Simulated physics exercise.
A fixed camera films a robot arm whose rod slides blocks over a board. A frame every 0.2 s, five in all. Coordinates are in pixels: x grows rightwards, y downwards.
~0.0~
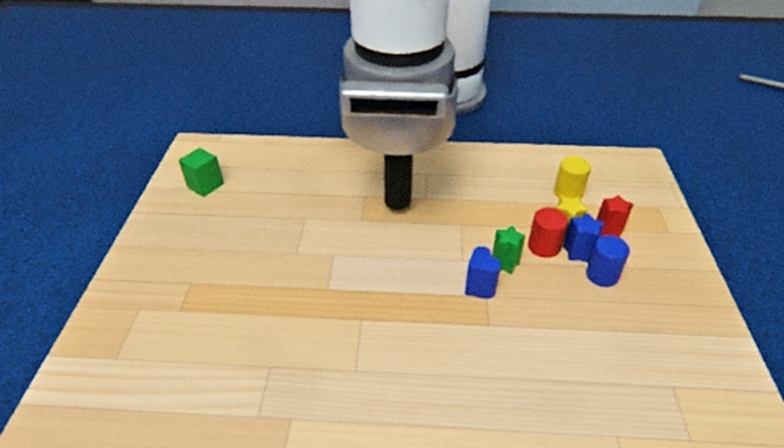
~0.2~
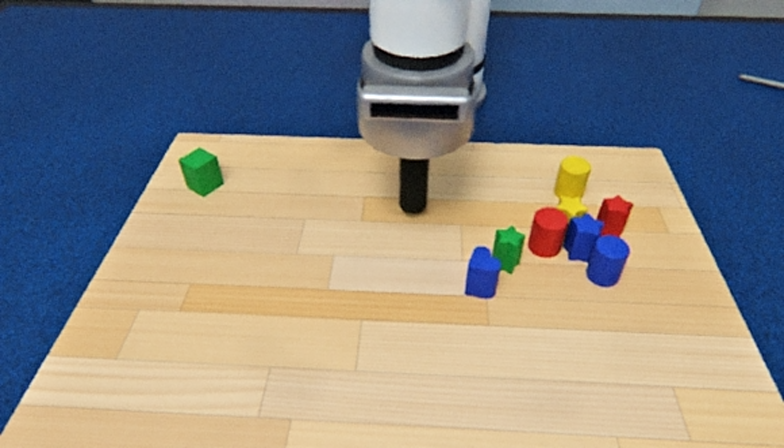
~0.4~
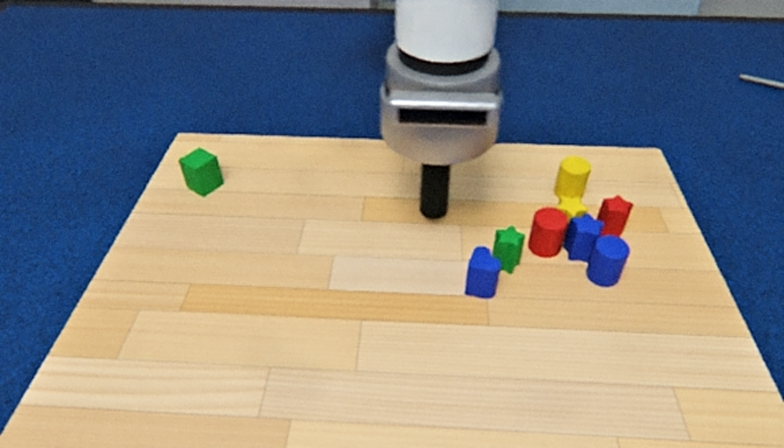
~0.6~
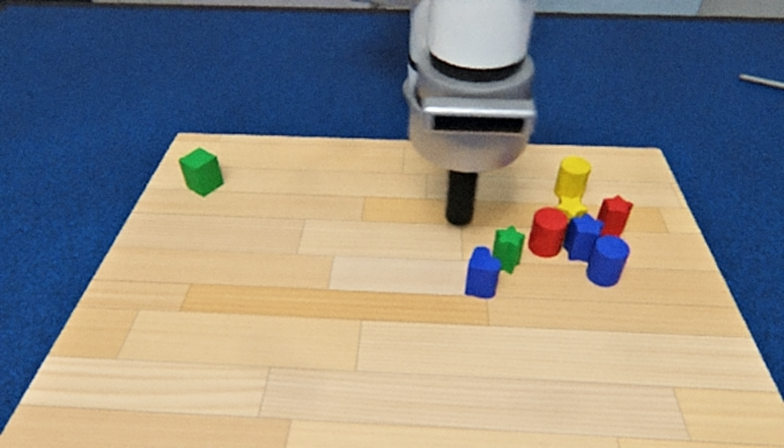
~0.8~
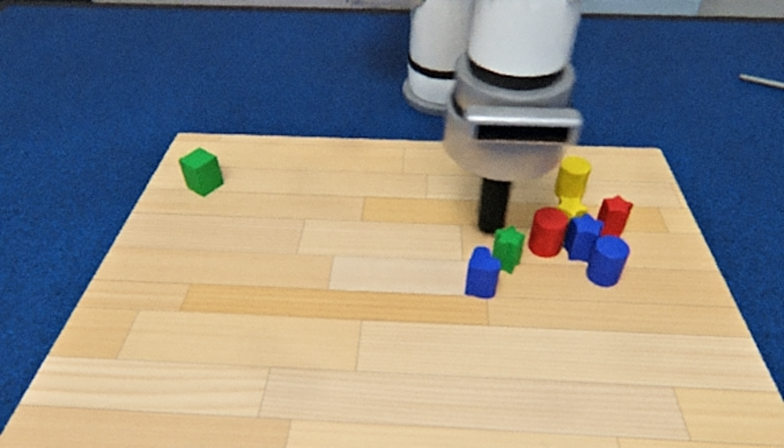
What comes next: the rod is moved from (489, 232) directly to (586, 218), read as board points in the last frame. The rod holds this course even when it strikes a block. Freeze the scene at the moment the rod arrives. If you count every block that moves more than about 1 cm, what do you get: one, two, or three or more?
The push moves one block more than 1 cm.
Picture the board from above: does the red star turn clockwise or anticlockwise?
Counterclockwise rotation.
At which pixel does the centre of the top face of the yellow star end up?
In the picture, that point is around (598, 207).
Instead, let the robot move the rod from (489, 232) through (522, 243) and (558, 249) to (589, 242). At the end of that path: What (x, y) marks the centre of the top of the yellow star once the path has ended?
By then it is at (591, 195).
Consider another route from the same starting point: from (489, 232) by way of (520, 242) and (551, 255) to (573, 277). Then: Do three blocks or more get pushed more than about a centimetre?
Yes, it checks out.
The first path, step by step. One third of the way, rod at (526, 221); nothing pushed yet.
Two thirds of the way, rod at (558, 216); yellow star at (587, 206), turned 20° clockwise.
At the end, rod at (588, 211); red cylinder not moved; yellow star at (598, 207), turned 65° clockwise; red star at (623, 205), turned 20° anticlockwise.
